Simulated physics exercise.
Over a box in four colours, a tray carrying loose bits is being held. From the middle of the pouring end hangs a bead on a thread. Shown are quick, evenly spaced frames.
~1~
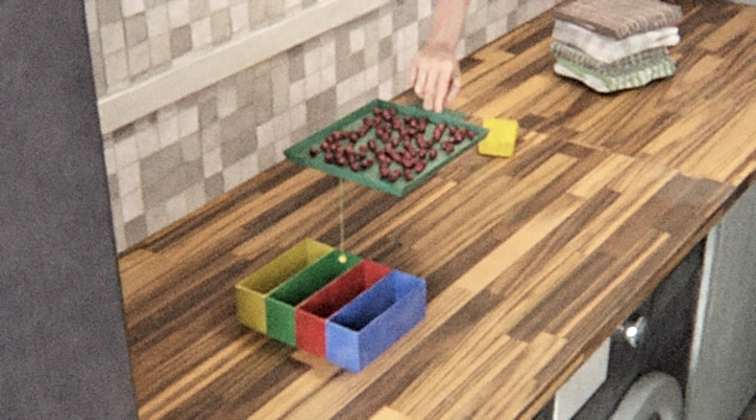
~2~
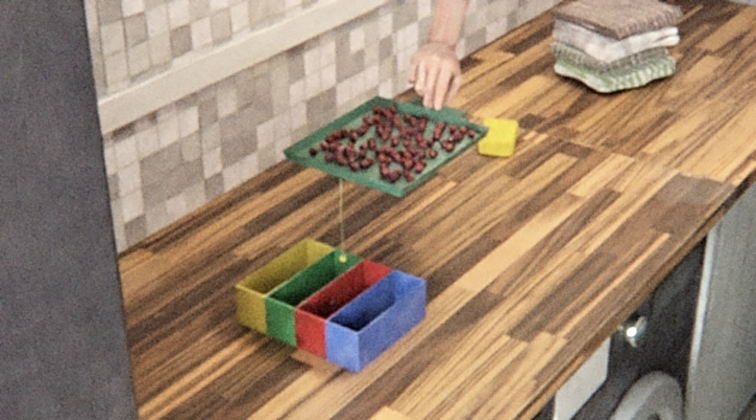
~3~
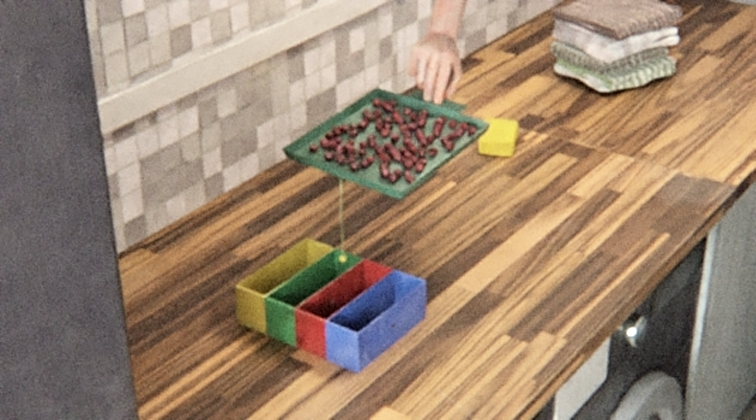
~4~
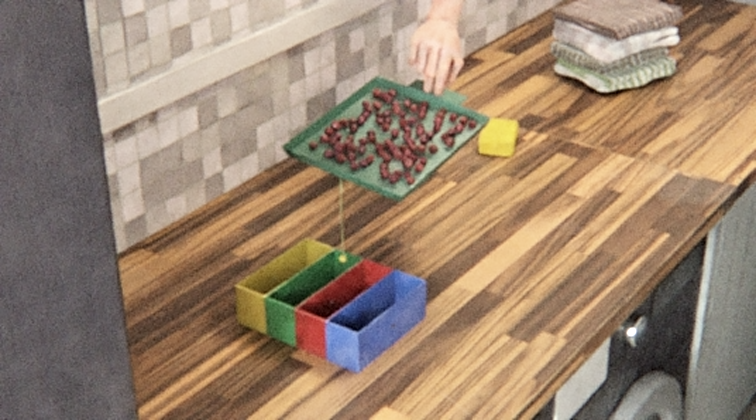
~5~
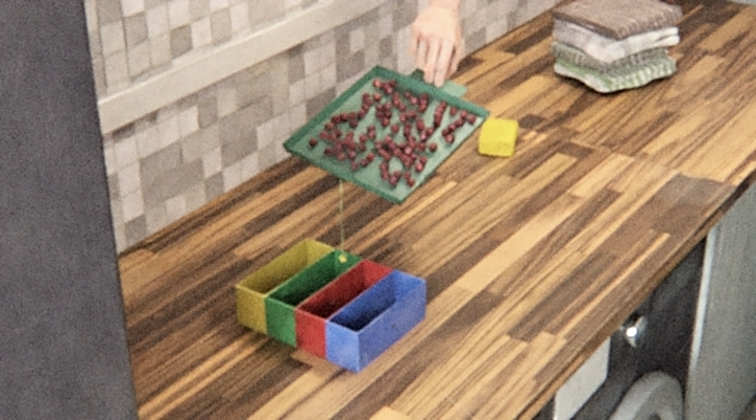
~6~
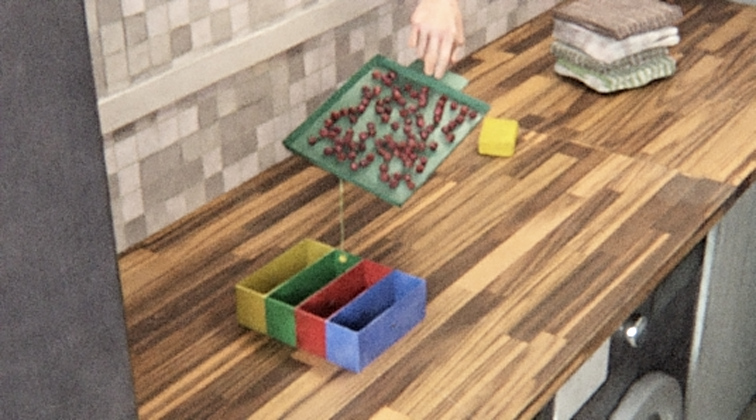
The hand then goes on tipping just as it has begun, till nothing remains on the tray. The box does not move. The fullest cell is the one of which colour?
The fullest cell is the blue one.
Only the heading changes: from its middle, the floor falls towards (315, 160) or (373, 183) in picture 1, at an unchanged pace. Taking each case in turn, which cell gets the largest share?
Try 1 - the yellow one; try 2 - the blue one.
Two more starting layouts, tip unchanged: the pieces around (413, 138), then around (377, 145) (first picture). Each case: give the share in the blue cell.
You'd get near 60 percent first and near 60 percent after that.
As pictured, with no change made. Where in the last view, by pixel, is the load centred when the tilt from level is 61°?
The load is centred around (390, 161).
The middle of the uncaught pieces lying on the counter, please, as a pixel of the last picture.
Roughly pixel (442, 314).
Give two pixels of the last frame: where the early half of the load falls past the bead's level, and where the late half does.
Starting near (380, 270), moving on to near (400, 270).
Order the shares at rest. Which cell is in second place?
Red.
Shortly afterwards, tray tipped steeply; all but a few on the tray; only a few falling or outside the box.
Next, tray tipped right over; all but a few on the tray; only a few in the blue cell.
Some moments later, tray tipped past a quarter turn; near half in the blue cell; near a third in the red cell; only a few in the green cell; near a quarter falling or outside the box.
In the end, tray tipped past a quarter turn; near half in the blue cell; near a third in the red cell; only a few in the green cell; none at all in the yellow cell; near a quarter outside the box.
